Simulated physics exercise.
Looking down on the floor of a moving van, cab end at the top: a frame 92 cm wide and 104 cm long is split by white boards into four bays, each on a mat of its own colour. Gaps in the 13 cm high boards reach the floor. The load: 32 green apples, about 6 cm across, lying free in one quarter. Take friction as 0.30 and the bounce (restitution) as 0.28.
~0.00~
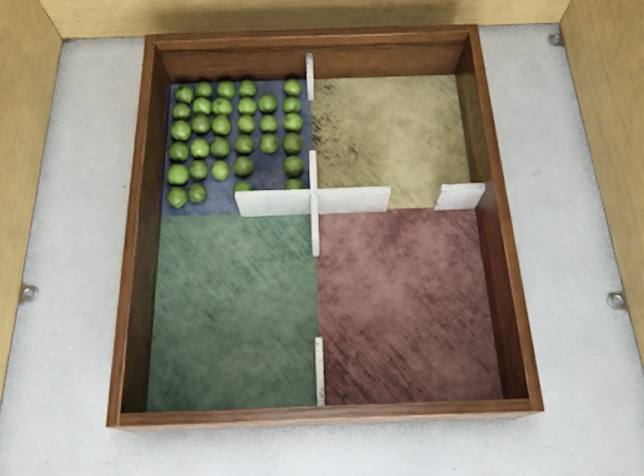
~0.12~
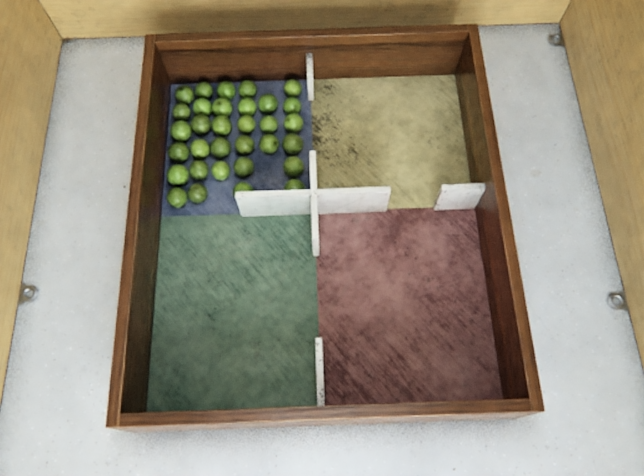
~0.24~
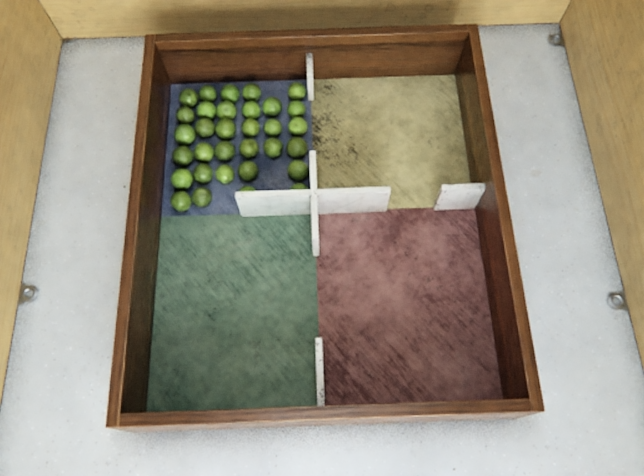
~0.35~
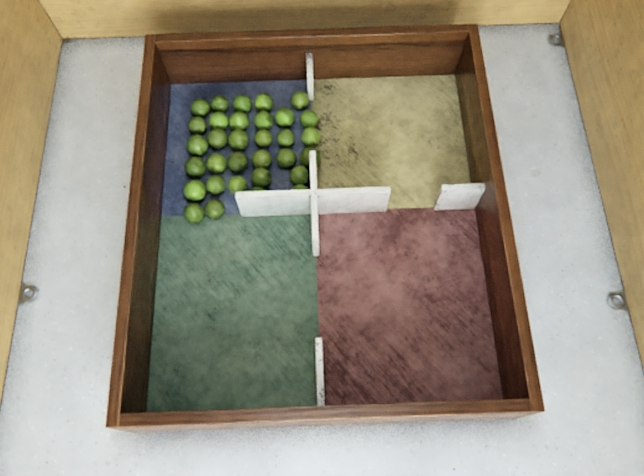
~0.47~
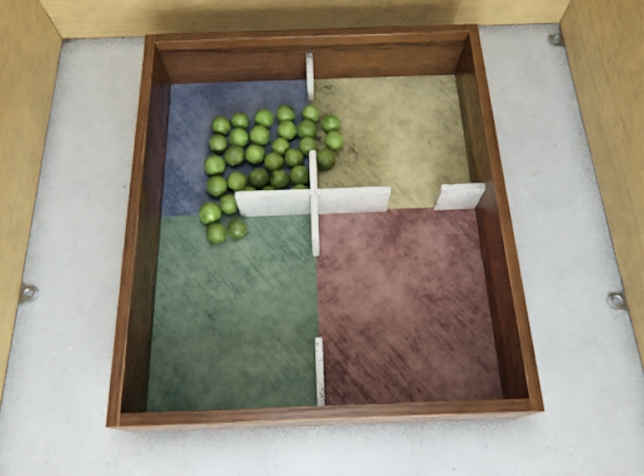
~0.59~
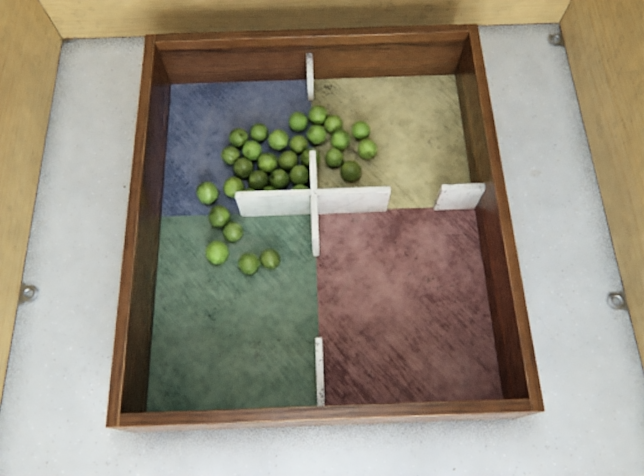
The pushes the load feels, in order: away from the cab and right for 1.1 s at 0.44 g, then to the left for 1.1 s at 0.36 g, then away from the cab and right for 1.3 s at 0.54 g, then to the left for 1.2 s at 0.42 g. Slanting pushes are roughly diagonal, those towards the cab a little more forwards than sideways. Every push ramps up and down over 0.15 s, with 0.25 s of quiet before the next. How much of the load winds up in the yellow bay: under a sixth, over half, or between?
Expect fewer than one in six of the load in the yellow bay.
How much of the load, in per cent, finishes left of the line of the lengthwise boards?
About 70 per cent.
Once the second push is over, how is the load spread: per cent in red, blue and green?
Red 20, blue 40, green 20 per cent.
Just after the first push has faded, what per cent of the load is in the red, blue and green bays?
By then: Red 20, blue 30, green 20 per cent.
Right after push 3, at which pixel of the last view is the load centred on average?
At about (374, 295).
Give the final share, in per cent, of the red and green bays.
Red 30, green 40 per cent.
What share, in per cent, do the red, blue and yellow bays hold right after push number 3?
By then: Red 40, blue 20, yellow 10 per cent.
After push 1 (1.34 s), 6 in the red bay, 10 in the blue bay, 5 in the green bay and 11 in the yellow bay.
After push 2 (2.69 s), 6 in the red bay, 14 in the blue bay, 8 in the green bay and 4 in the yellow bay.
After push 3 (4.24 s), 14 in the red bay, 8 in the blue bay, 7 in the green bay and 3 in the yellow bay.
After push 4 (5.69 s), 9 in the red bay, 7 in the blue bay, 14 in the green bay and 2 in the yellow bay.
Final count (at 6.32 s), 9 in the red bay, 7 in the blue bay, 14 in the green bay and 2 in the yellow bay. Asked share, 2 of 32, 6 per cent.
